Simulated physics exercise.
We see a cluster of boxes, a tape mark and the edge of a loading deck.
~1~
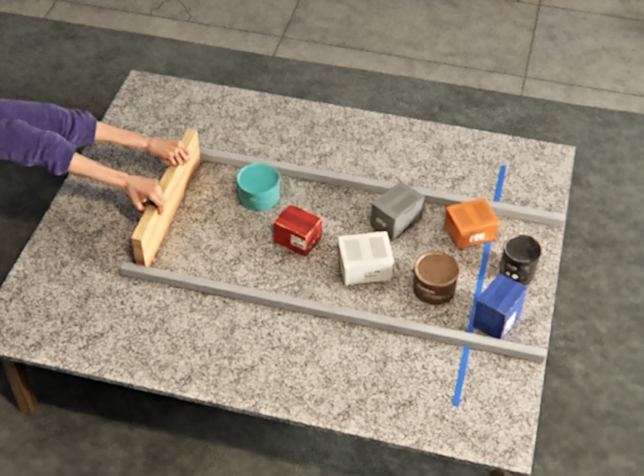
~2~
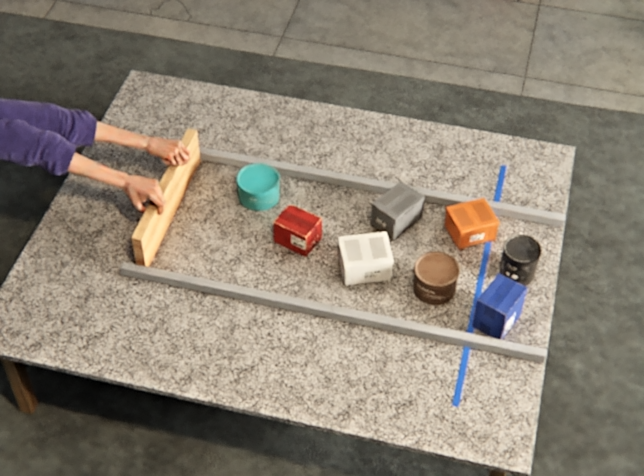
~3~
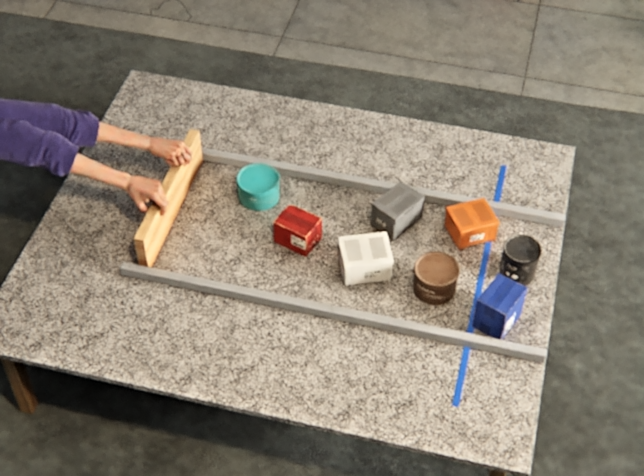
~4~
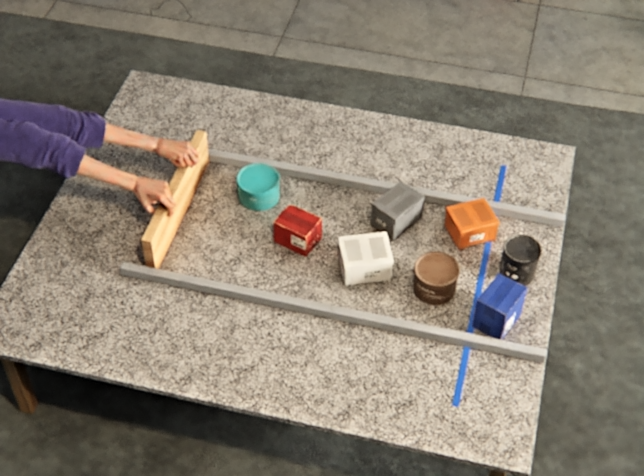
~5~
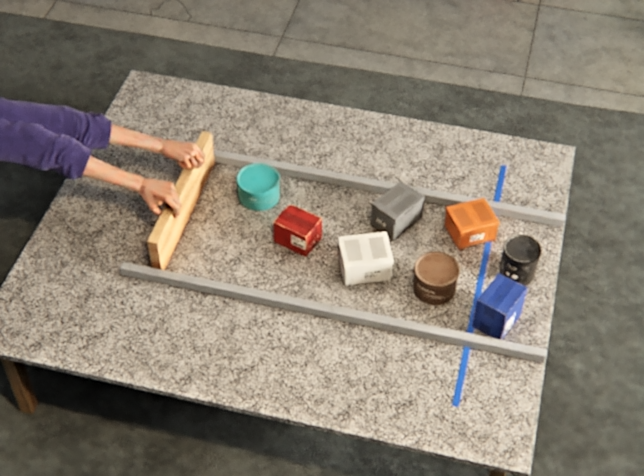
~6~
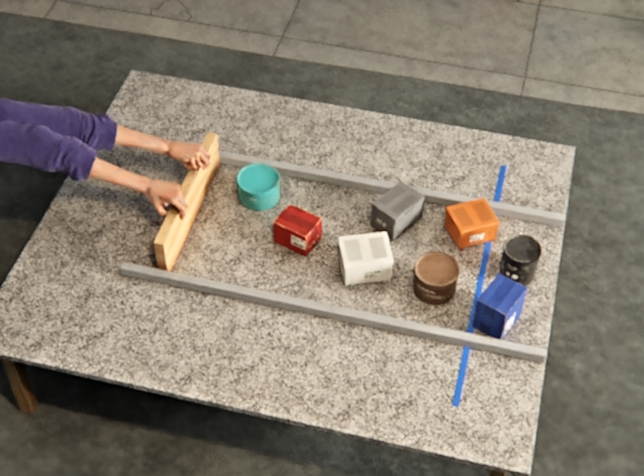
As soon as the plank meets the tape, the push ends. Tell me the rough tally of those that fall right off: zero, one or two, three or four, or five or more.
Tally: One or two.
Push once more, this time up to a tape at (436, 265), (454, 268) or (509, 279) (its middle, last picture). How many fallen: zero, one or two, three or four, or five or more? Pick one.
No fall at all; zero; five or over.
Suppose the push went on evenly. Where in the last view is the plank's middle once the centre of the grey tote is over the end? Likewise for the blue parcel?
With the grey tote it sits around (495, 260), with the blue parcel around (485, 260).
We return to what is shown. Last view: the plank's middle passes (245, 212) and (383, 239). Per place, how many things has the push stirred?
So 1, and at the other place 6.
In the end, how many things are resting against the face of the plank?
Looks like 3 of them, all told.
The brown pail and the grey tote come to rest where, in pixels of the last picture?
Brown pail: (552, 300); grey tote: (551, 233).
Early on, none off yet; black pail at rest near (520, 261); blue parcel at rest near (499, 307); orange tote at rest near (471, 224).
Finally, the number that fall off is one or two; lost, orange tote.
